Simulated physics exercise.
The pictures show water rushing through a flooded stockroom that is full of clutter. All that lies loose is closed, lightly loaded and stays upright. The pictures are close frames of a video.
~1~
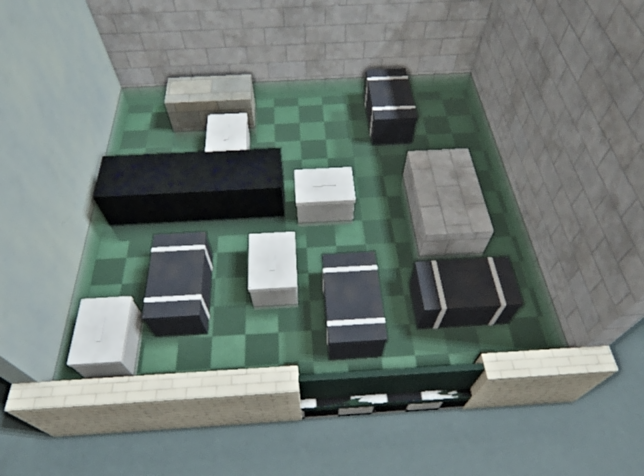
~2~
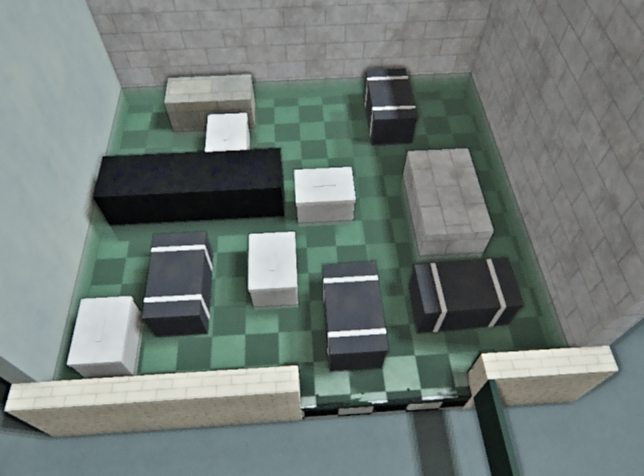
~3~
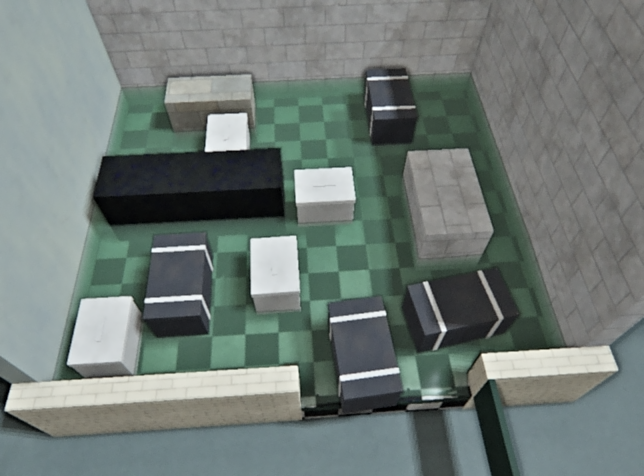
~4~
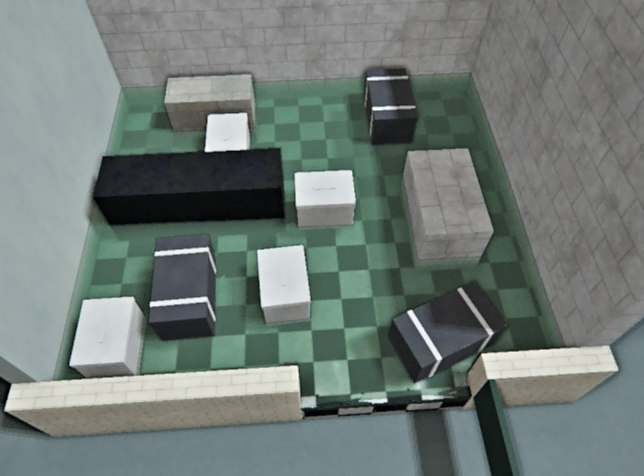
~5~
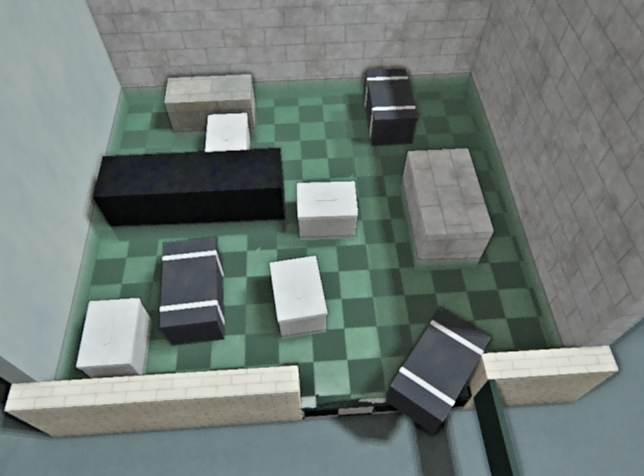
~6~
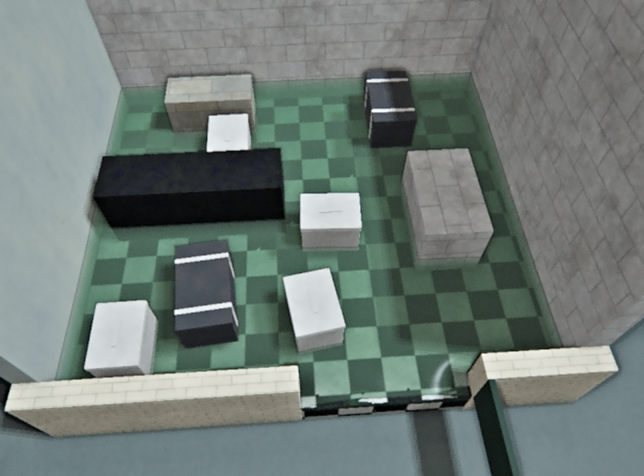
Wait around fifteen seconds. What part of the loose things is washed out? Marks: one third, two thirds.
Share: Two thirds or more.
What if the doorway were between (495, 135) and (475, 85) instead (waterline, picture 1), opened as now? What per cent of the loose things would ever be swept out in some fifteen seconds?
Some 20 per cent.
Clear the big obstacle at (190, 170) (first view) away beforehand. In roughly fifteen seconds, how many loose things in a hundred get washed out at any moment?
Close to 80 %.
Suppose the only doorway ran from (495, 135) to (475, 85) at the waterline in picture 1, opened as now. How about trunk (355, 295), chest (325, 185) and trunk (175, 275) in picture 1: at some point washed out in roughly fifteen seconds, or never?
One after the other: Inside, carried outside, inside.
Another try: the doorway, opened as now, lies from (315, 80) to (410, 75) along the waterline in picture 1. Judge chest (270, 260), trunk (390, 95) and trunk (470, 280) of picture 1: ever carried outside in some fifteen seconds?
One after the other: Gone, out, no.
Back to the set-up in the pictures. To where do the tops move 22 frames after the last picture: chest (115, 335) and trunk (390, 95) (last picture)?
Around (327, 345) and (390, 133).
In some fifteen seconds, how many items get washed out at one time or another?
The number is 7.
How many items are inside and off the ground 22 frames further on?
That makes 3.
A moment on, 3 of 8 are out; 5 afloat.
Next, 4 of 8 are out; 4 afloat.
Later, 5 of 8 are out; 3 afloat.
In the end, 7 of 8 are out; 1 afloat.
